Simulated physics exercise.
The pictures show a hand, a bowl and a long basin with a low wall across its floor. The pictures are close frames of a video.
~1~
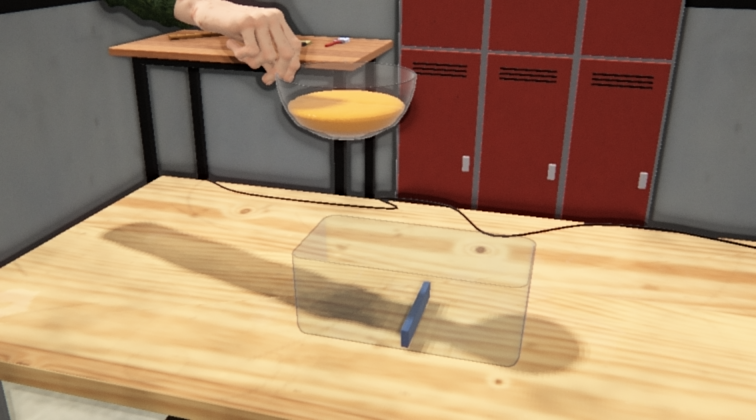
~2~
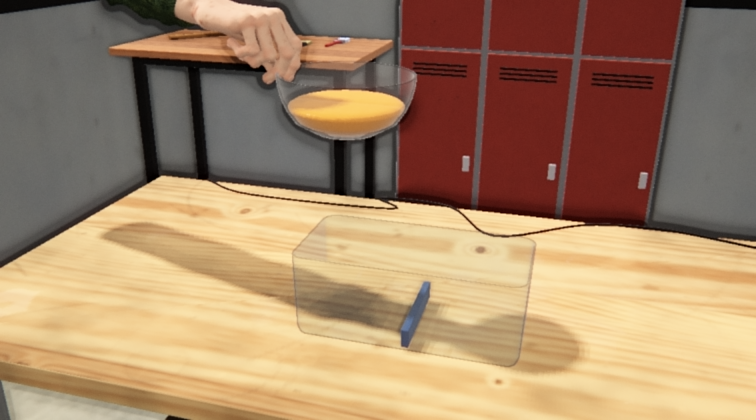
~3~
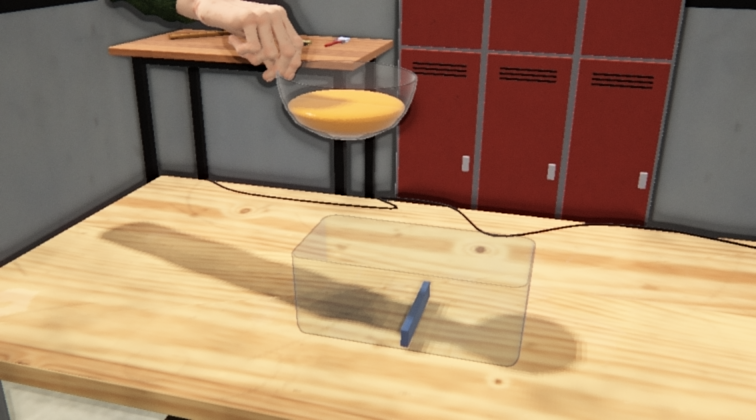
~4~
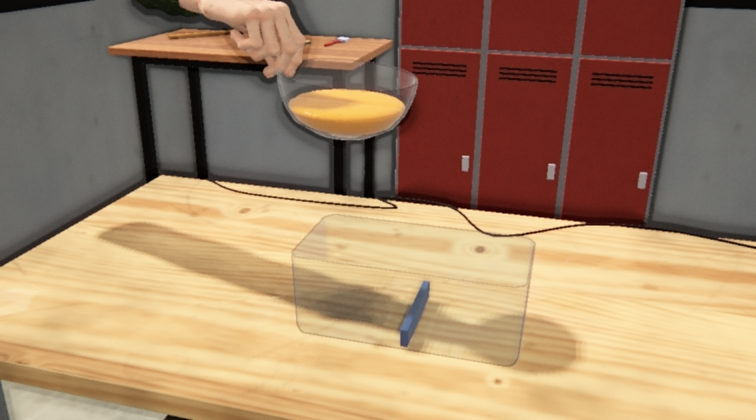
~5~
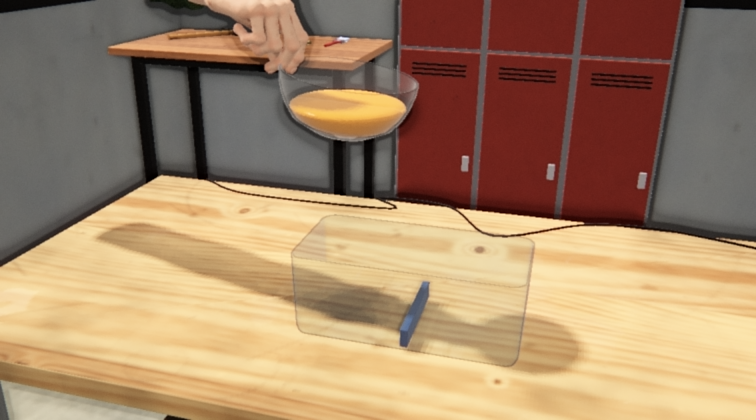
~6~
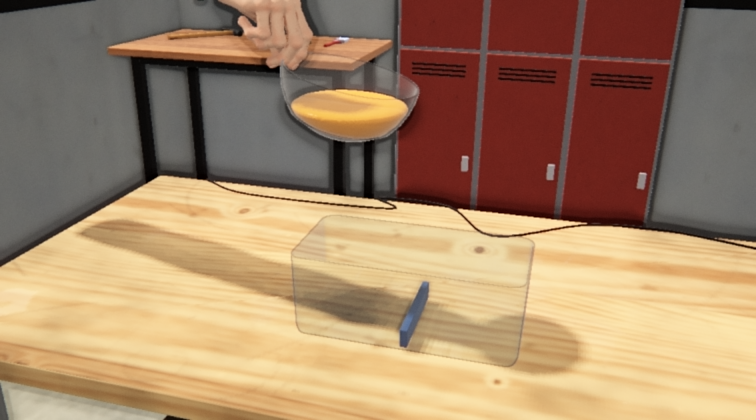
A hand holding a clear bowl of orange juice slowly tilted it slightly to the right above a long, see-through basin with a low blue wall inside, which stayed still on a wooden table.
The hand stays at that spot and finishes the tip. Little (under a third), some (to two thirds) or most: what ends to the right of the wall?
It comes to above two thirds.
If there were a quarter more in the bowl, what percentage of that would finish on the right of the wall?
Roughly 75 in a hundred.
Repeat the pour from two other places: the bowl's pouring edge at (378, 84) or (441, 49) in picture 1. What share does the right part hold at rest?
About 45 and 85 per cent.
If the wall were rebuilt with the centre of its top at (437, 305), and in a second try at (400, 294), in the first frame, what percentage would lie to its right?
First some 60, then 90 per cent.
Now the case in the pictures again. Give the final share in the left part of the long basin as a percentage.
Close to 20 per cent.
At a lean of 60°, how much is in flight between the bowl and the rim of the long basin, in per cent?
Some 30 per cent.
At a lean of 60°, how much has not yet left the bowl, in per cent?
Near 65 %.
A moment on, the bowl is tipped part way and 65 per cent is still to pour, 0 is left of the wall and 4 right of it.
Next, the bowl is tipped on its side and 8 per cent is still to pour, 6 is left of the wall and 66 right of it.
Then the bowl is tipped on its side and 0 per cent is still to pour, 17 is left of the wall and 82 right of it.
Later the bowl is tipped on its side and 0 per cent is still to pour, 19 is left of the wall and 79 right of it.
At rest 19 per cent lies left of the wall, 79 right of it and 2 outside.
